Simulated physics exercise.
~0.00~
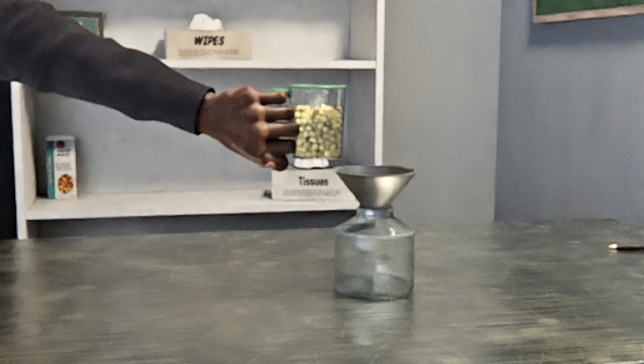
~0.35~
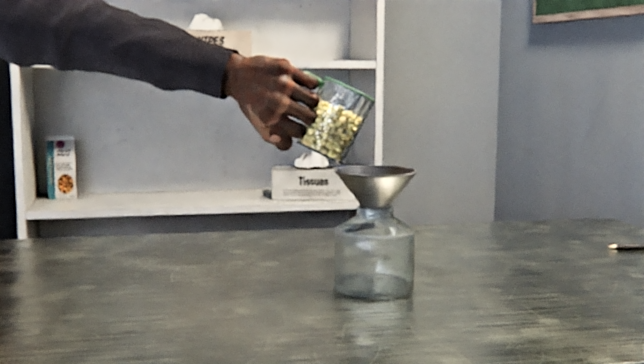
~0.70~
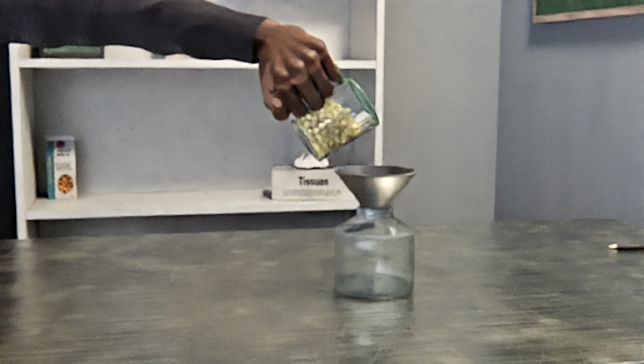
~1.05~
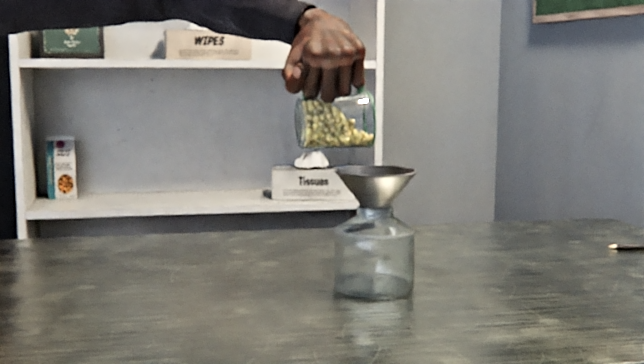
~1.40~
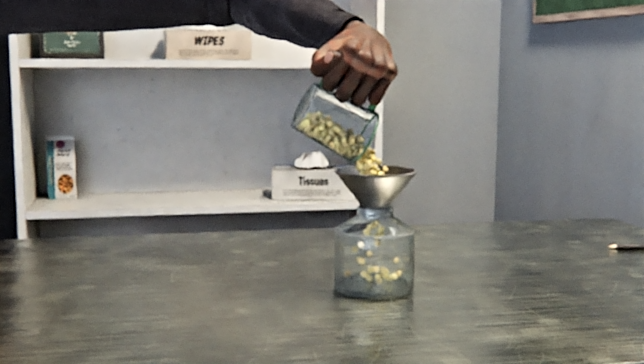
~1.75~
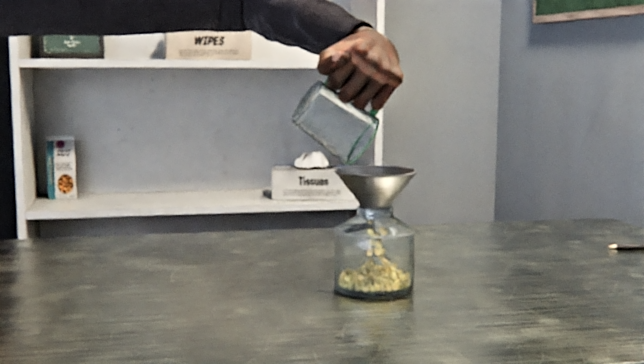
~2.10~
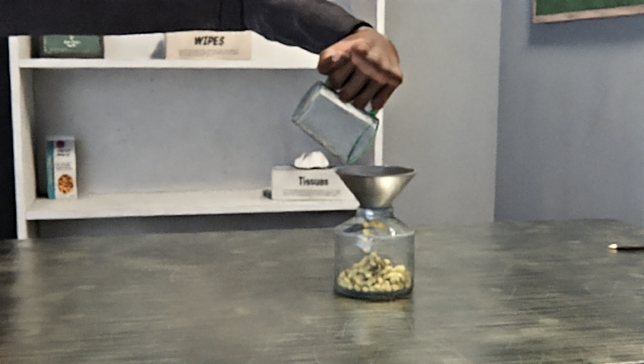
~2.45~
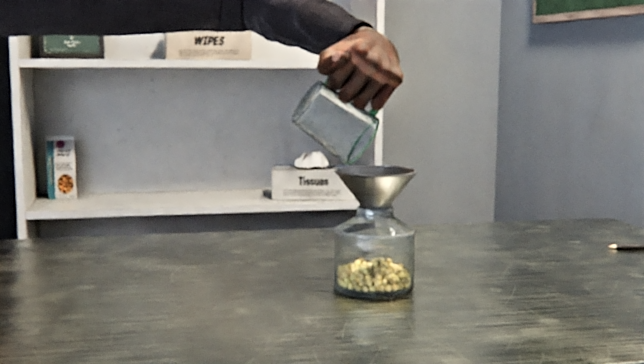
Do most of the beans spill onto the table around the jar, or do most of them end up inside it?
Most of the beans end up inside the jar, lying in a heap at the bottom. The cup is left empty and the table around the jar looks clear.
